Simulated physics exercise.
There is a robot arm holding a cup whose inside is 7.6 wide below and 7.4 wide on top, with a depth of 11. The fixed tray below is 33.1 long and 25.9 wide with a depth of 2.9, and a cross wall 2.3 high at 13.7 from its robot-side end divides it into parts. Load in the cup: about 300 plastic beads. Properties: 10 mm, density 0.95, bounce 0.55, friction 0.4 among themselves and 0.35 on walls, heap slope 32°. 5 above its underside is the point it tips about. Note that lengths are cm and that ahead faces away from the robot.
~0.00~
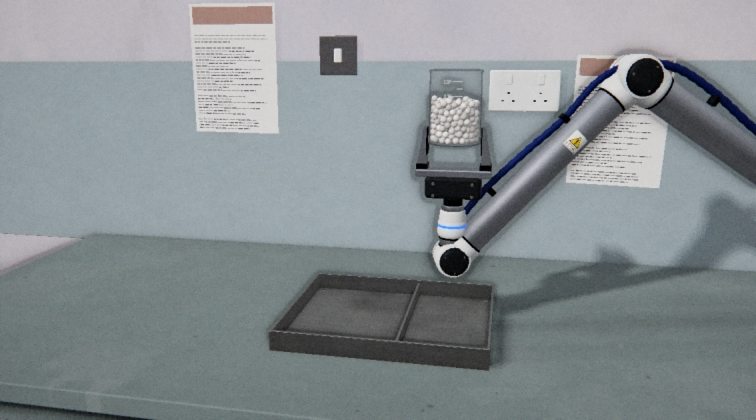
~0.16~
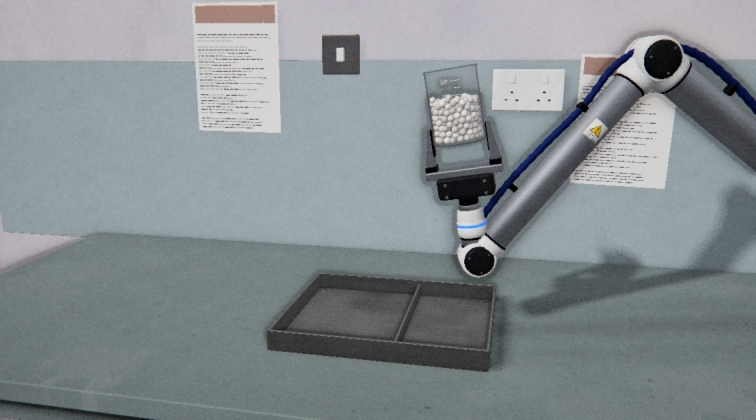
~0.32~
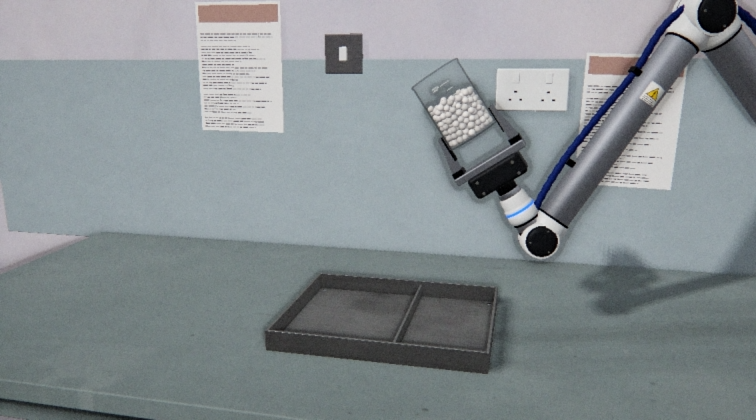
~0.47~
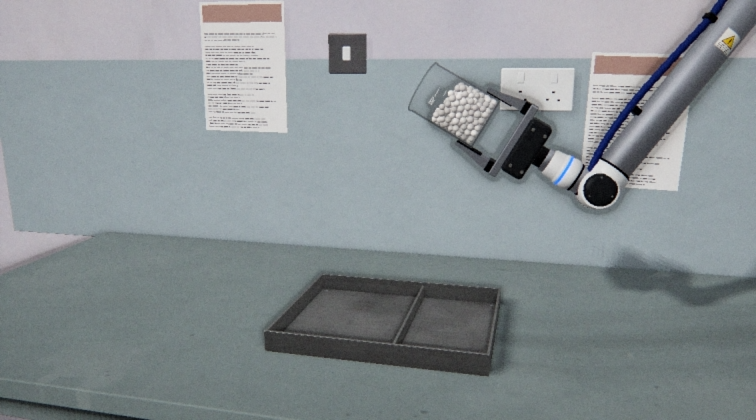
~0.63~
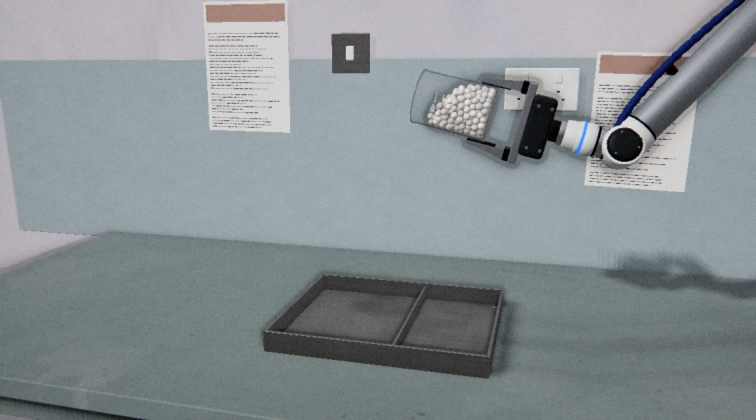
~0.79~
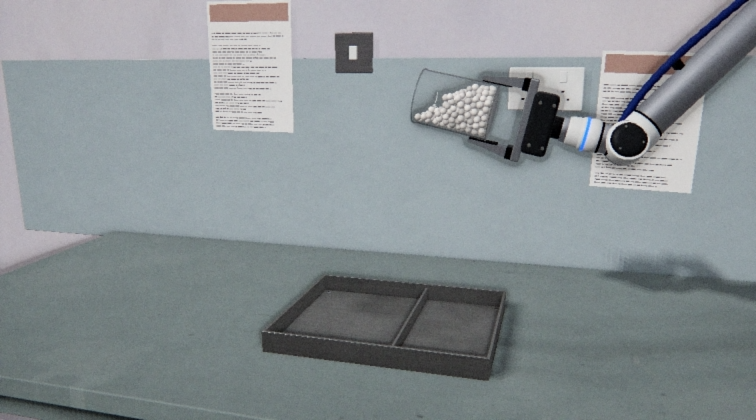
A grey and white robot arm with a blue cable, at the right, tilts a clear cup of white beads leftward above a teal counter, seen from the front and slightly above. Behind are a pale wall with a blue-grey band, posted papers, a switch and sockets; a dark divided tray sits below. The arm swings right as the cup turns nearly sideways, the beads shift toward its mouth, and the view drifts slightly.
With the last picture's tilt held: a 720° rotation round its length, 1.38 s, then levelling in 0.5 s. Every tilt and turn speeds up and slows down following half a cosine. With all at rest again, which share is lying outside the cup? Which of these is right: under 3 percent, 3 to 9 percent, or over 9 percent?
The right one is over 9 percent.
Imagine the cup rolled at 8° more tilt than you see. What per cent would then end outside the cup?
Estimate: Around 45 %.
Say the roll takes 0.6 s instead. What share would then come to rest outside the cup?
Estimated share: Close to 5 %.
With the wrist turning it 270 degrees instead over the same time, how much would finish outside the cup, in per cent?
In that case it would be around 10 percent.
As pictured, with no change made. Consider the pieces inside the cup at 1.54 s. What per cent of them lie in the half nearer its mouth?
Mouth-half share: Approx. 30 %.
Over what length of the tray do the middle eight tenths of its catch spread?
That stretch is around 16 cm long.
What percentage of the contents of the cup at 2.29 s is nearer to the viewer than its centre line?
Reading: Roughly 60 percent.
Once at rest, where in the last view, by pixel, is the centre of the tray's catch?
Centre: Close to (356, 320).
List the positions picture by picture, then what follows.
In the first picture, cup middle at (455, 108), upright; upper third of the load around (455, 107), from x 435 to 475, top at y 100; 298 in the cup.
In the second picture, cup middle at (455, 106), tipped 10°; upper third of the load around (457, 106), from x 435 to 480, top at y 95.
In the third picture, cup middle at (455, 106), tipped 34°; upper third of the load around (462, 104), from x 430 to 490, top at y 90.
In the fourth picture, cup middle at (455, 106), tipped 61°; upper third of the load around (466, 101), from x 435 to 495, top at y 85.
In the fifth picture, cup middle at (455, 106), tipped 77°; upper third of the load around (472, 99), from x 430 to 495, top at y 85.
In the sixth picture, cup middle at (456, 104), tipped 78°; upper third of the load around (474, 99), from x 420 to 495, top at y 85; 298 in the cup.
By 1.54 s, tipped 78°, highest piece 39 above the table; 284 in the cup, 3 in the far-side part, 11 in flight or on a rim.
By 2.29 s, tipped 67°, highest piece 38 above the table; 256 in the cup, 35 in the far-side part, 2 in the robot-side part, 2 on the table or floor, 3 in flight or on a rim.
By 2.87 s, upright, highest piece 39 above the table; 253 in the cup, 39 in the far-side part, 3 on the table or floor, 2 in the robot-side part, 1 in flight or on a rim.
By 3.57 s, upright, highest piece 39 above the table; 253 in the cup, 40 in the far-side part, 3 on the table or floor, 2 in the robot-side part.
Final count, 253 in the cup, 40 in the far-side part, 3 on the table or floor, 2 in the robot-side part. That is 15 % outside the cup.
